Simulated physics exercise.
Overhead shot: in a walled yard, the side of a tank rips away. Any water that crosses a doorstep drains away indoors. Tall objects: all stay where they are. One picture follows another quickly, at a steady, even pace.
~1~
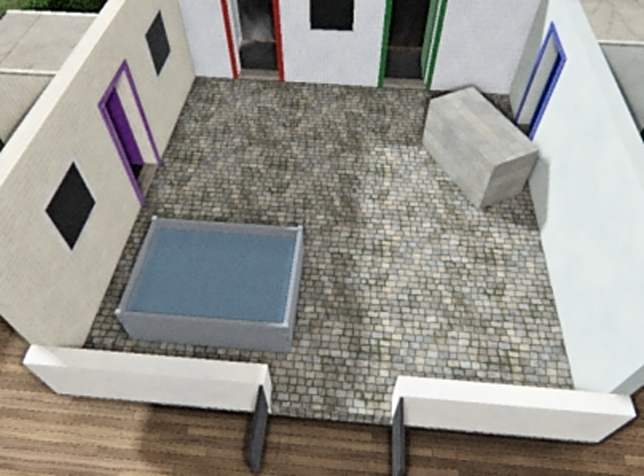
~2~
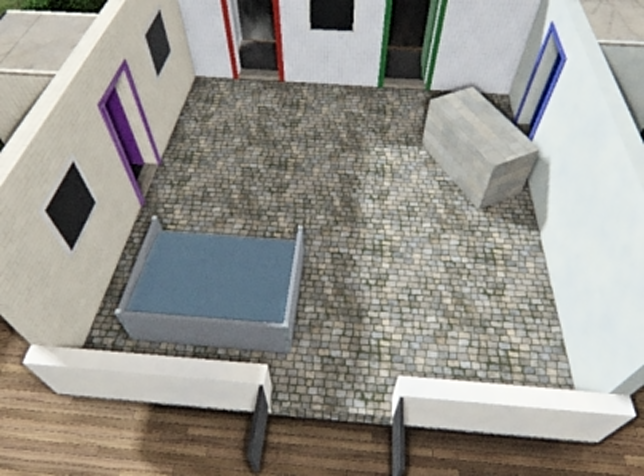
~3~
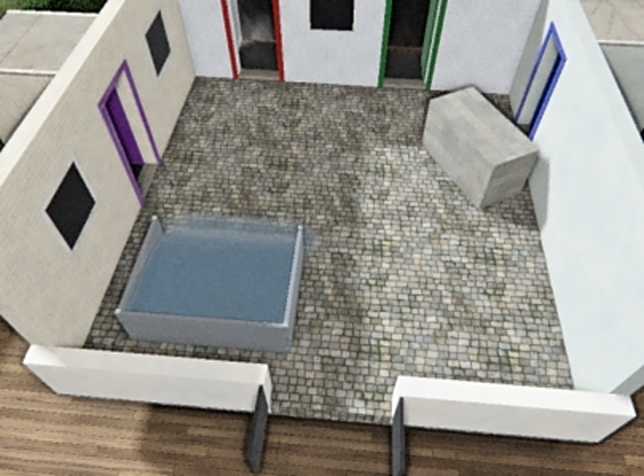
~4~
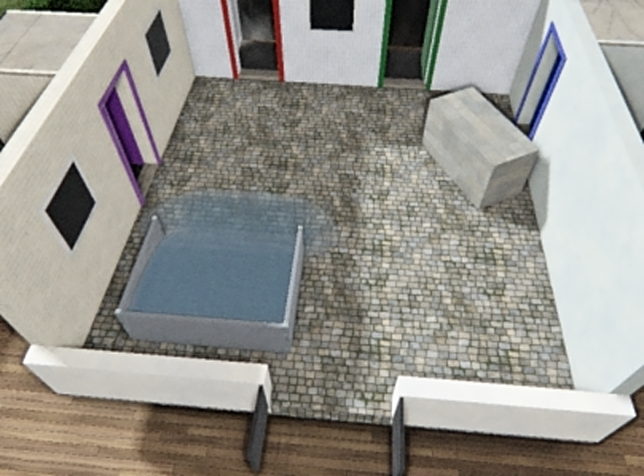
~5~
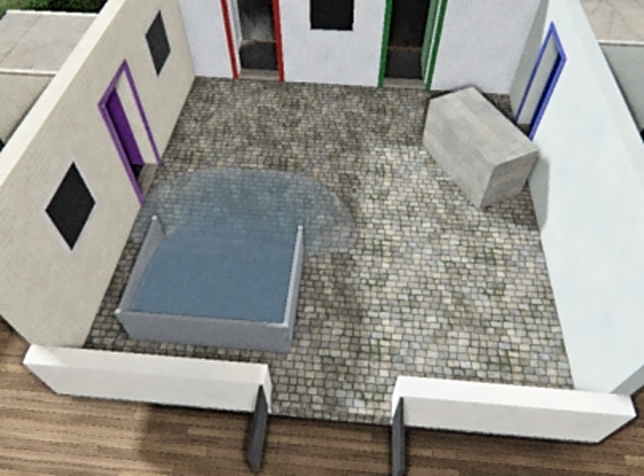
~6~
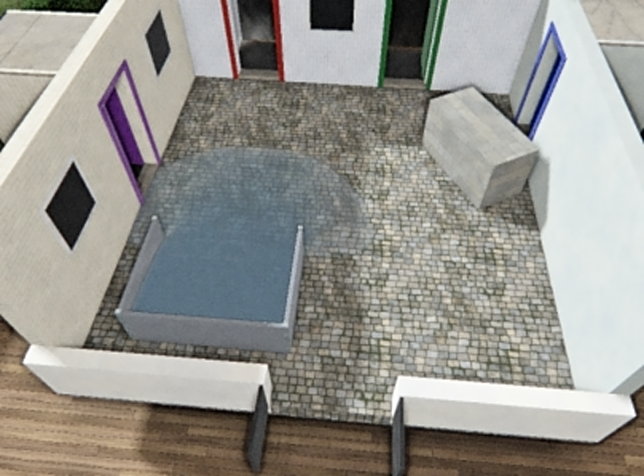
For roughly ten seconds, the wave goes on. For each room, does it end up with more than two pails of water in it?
In the end most likely the green door gets too much water; most likely the blue door gets too much water; most likely the red door gets too much water; most likely the purple door gets too much water.
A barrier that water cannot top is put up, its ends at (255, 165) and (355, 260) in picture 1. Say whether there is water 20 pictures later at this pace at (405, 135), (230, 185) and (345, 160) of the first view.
Taking the points in turn, they are high and dry, inundated and high and dry.
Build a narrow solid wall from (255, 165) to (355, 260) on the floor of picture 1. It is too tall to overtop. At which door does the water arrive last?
It's the blue one, I'd say.
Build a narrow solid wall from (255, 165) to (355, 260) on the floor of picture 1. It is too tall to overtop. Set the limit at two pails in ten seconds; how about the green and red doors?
Taking them one at a time, the green door falls short of the limit and the red door overshoots the limit.
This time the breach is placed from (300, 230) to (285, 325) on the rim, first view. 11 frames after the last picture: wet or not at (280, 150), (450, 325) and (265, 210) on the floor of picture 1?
In the order you gave them, I get still bare, drenched, still bare.
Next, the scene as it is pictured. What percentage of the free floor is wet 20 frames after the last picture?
That should be about 55 %.
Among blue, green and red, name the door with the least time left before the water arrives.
It is the red-painted one.
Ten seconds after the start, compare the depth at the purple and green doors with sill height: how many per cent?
In order: Roughly 40 % and 140 %.
A moment on, water covers 40 % of the floor; the green door not reached, the blue door not reached, the red door wet at the sill, nothing in, the purple door under two buckets in.
Next, water covers 50 % of the floor; the green door wet at the sill, nothing in, the blue door not reached, the red door over two buckets in, the purple door over two buckets in.
Then, water covers 55 % of the floor; the green door over two buckets in, the blue door not reached, the red door far over two buckets in, the purple door over two buckets in.
Later, water covers 65 % of the floor; the green door over two buckets in, the blue door under two buckets in, the red door far over two buckets in, the purple door over two buckets in.
In the end, water covers 85 % of the floor; the green door over two buckets in, the blue door far over two buckets in, the red door far over two buckets in, the purple door over two buckets in.
